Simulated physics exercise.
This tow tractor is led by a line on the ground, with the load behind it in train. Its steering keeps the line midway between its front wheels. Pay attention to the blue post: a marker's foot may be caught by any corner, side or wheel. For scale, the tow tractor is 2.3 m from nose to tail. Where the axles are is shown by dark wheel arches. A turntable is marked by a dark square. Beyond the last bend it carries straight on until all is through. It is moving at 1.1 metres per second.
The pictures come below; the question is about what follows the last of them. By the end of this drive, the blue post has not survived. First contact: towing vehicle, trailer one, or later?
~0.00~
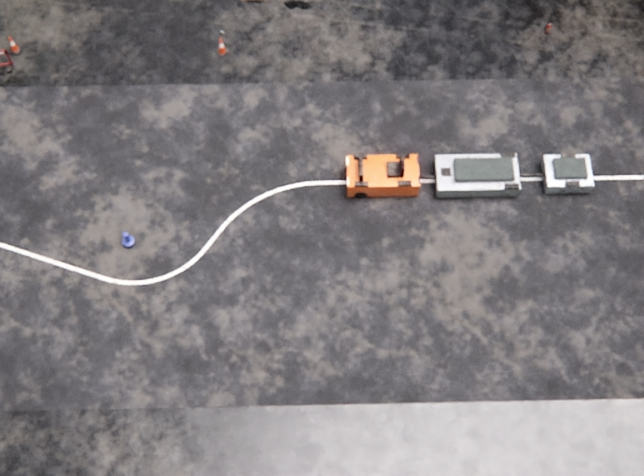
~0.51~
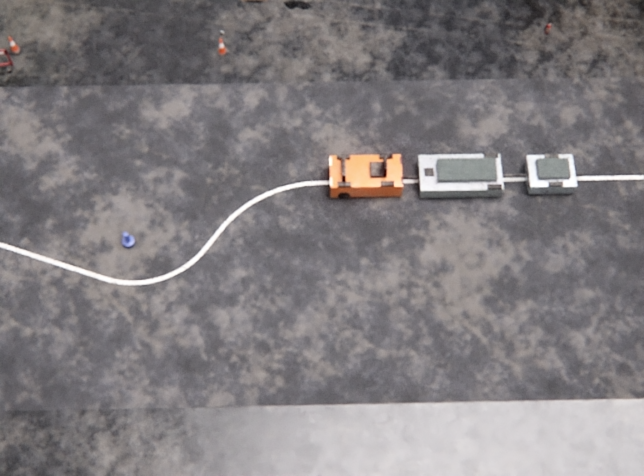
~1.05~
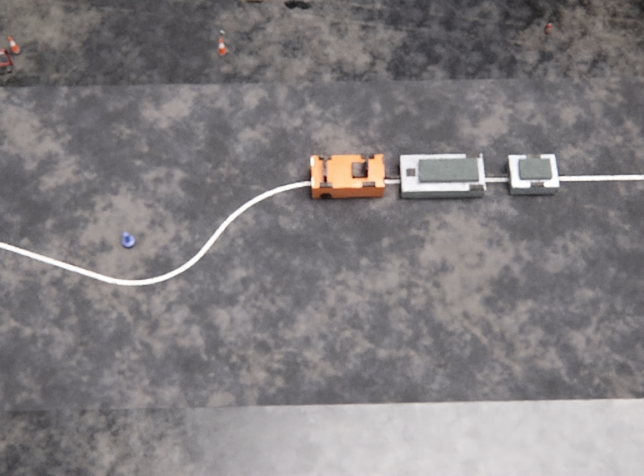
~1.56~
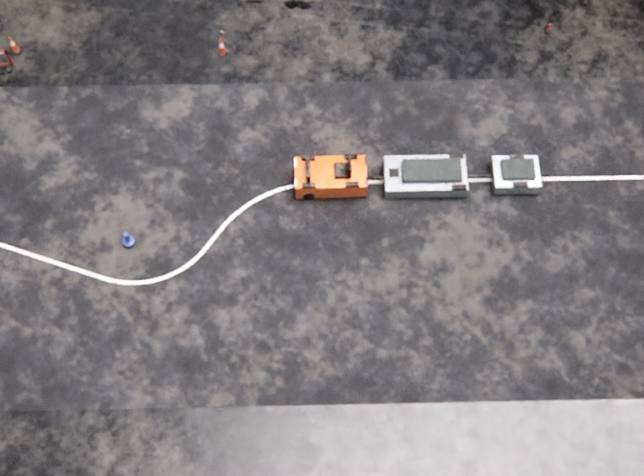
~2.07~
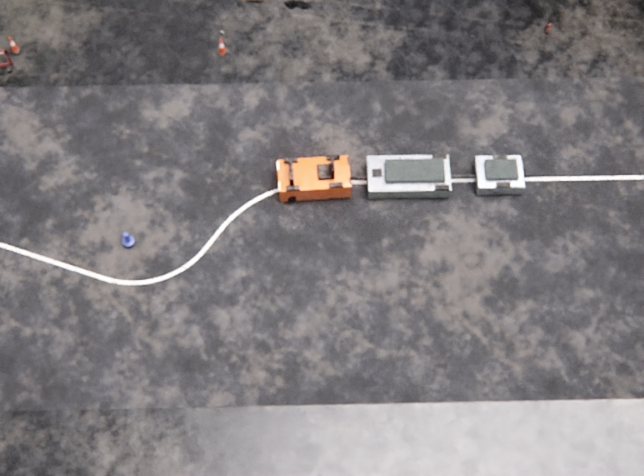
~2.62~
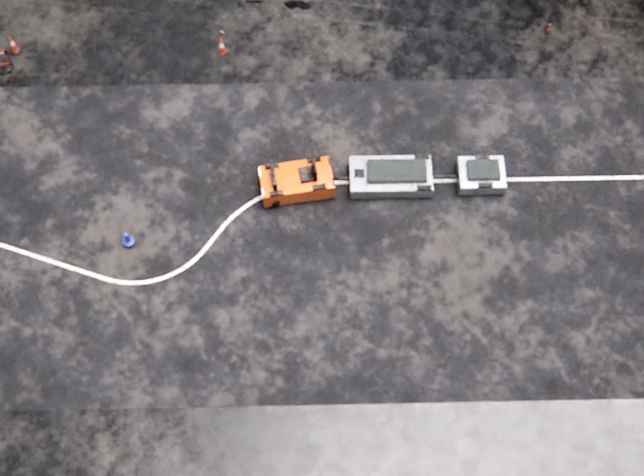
The nearest trailer.
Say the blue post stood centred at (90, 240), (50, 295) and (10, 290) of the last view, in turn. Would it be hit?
One: Gets hit. Two: Stays safe. Three: Stays safe.
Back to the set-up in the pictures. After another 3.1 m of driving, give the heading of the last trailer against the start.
Compared with the start, the last trailer heads some 5° away.
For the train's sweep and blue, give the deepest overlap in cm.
Blue about 30.
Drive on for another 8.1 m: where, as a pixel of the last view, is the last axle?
About (266, 209).
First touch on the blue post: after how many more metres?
9.5 m.
After 7.9 s, the last axle is at (322, 185) of the last picture, 45 cm off the line.
After 11.2 s, the last axle is at (231, 225) of the last picture, 40 cm off the line; the first trailer has hit blue.
After 18.6 s, the last axle is out of the picture, 15 cm off the line; 1 of 1 struck in all.
